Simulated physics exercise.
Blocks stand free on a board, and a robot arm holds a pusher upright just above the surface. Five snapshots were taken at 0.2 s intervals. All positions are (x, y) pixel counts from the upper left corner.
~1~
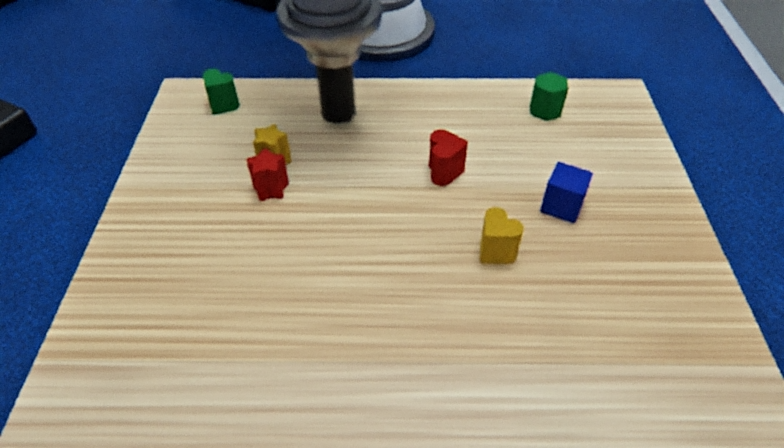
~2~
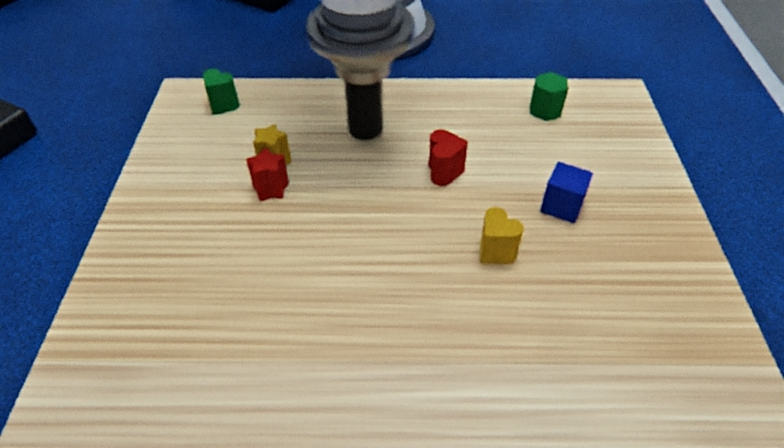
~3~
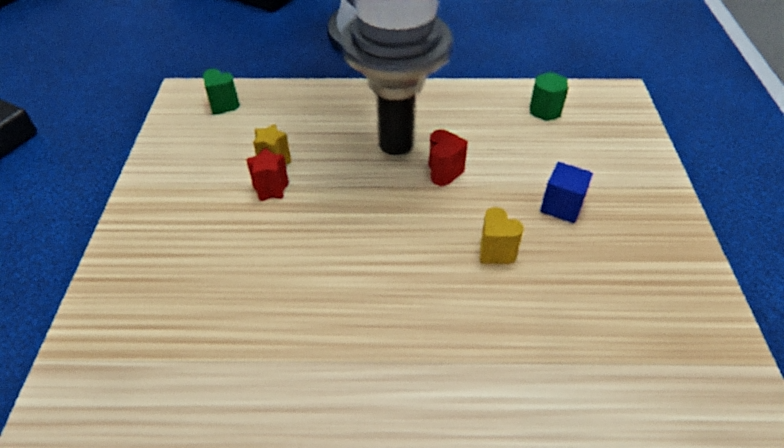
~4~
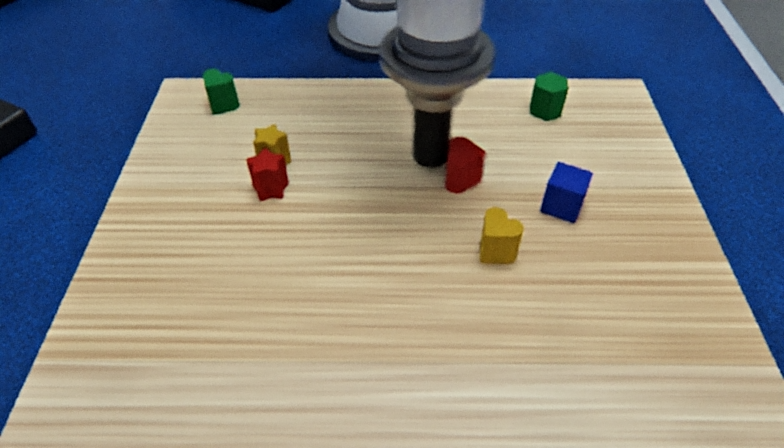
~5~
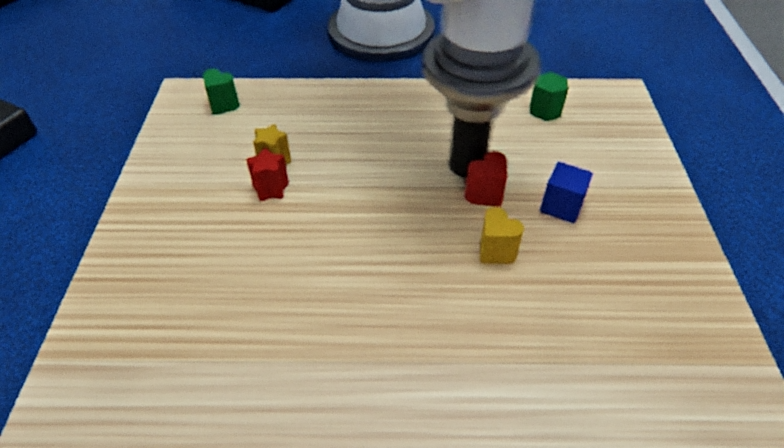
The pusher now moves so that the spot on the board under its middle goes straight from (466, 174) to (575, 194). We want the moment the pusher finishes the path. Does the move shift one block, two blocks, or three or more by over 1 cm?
That makes 2 blocks.
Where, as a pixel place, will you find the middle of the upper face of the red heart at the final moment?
In the picture, it is at (513, 177).
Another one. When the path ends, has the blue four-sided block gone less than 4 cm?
Yes - that is the case.
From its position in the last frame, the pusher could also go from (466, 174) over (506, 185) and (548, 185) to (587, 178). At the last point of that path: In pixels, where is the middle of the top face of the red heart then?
(515, 181)
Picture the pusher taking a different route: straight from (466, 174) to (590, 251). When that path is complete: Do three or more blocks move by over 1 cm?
I expect not.
What follows on the original path. One third of the way, pusher at (505, 172); red heart at (509, 176), turned 45° clockwise.
Two thirds of the way, pusher at (542, 179); red heart at (513, 177), turned 60° clockwise; blue four-sided block at (578, 181), turned 15° clockwise.
At the end, pusher at (578, 185); red heart at (513, 177), turned 60° clockwise; yellow heart not moved; blue four-sided block at (603, 193), turned 60° clockwise.
